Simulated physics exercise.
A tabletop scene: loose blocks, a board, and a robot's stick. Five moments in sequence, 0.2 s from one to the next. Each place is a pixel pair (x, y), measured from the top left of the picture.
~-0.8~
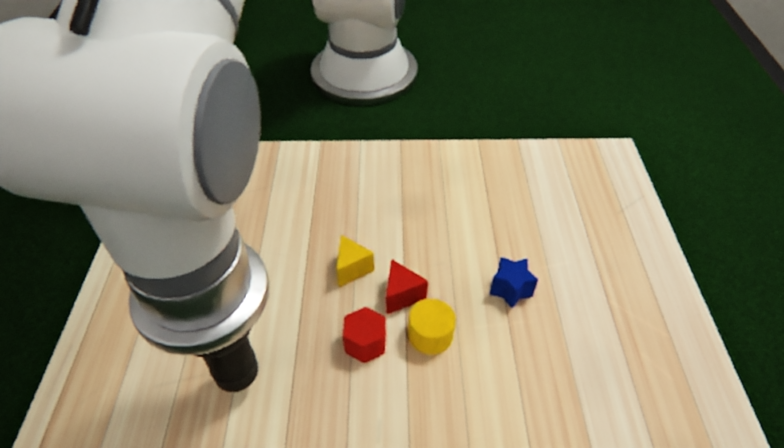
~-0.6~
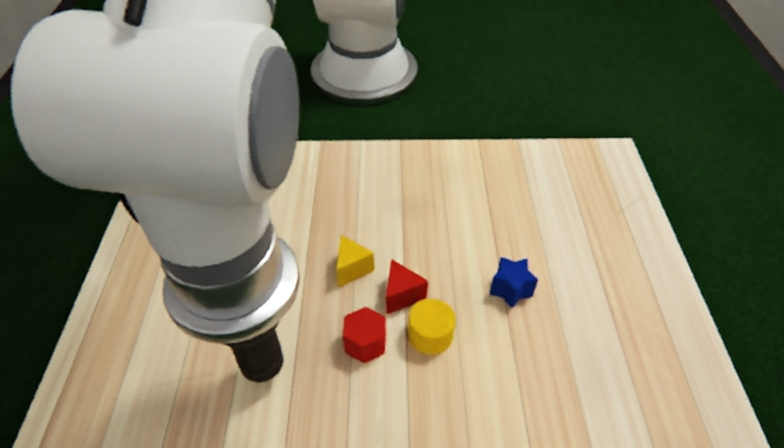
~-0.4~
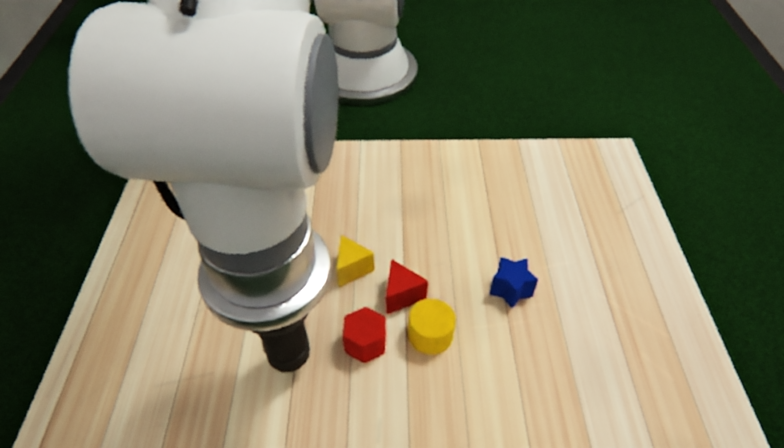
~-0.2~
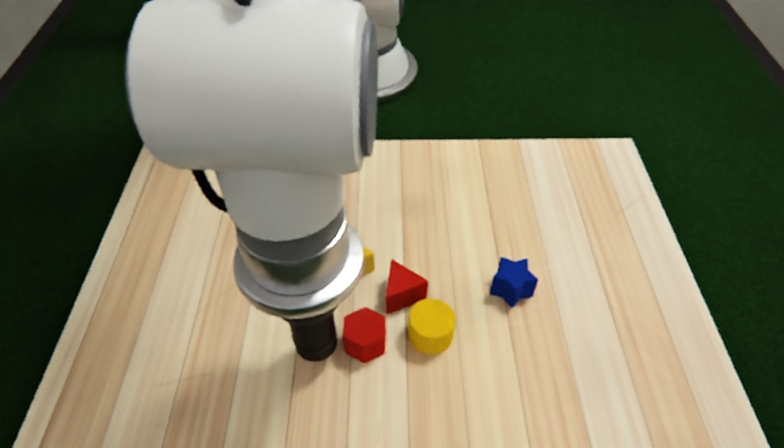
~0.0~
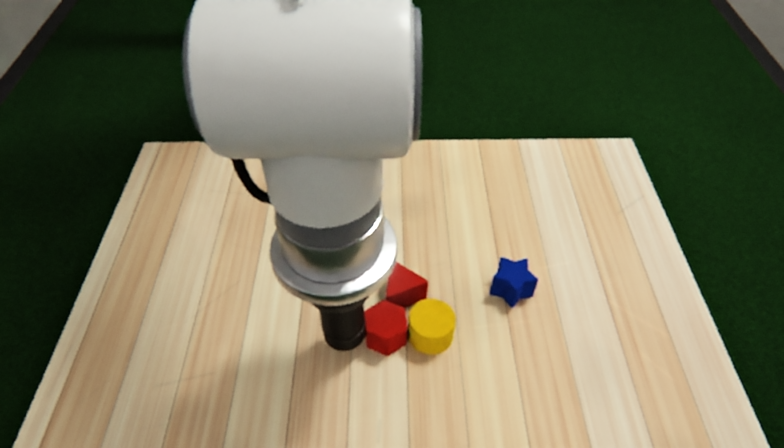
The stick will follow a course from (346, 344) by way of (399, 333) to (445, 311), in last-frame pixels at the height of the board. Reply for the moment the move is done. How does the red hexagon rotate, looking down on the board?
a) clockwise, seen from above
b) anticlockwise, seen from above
It's a.
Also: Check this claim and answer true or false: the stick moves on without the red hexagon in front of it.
It is false.
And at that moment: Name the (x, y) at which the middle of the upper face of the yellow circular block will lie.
It comes to (532, 308).
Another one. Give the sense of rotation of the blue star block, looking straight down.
The turn is anti-clockwise.
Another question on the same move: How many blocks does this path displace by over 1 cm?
2.
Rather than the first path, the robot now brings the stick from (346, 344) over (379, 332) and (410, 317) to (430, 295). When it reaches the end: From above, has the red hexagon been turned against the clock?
No, I don't think so.
What follows on the original path. One third of the way, stick (382, 327); red hexagon (422, 311); yellow circular block (467, 311).
Two thirds of the way, stick (417, 316); red hexagon (458, 303); yellow circular block (502, 307).
At the end, stick (446, 300); red hexagon (489, 294), turned 25° clockwise; red triangular piece in place; yellow circular block (532, 308); blue star block (519, 270), turned 20° anticlockwise.
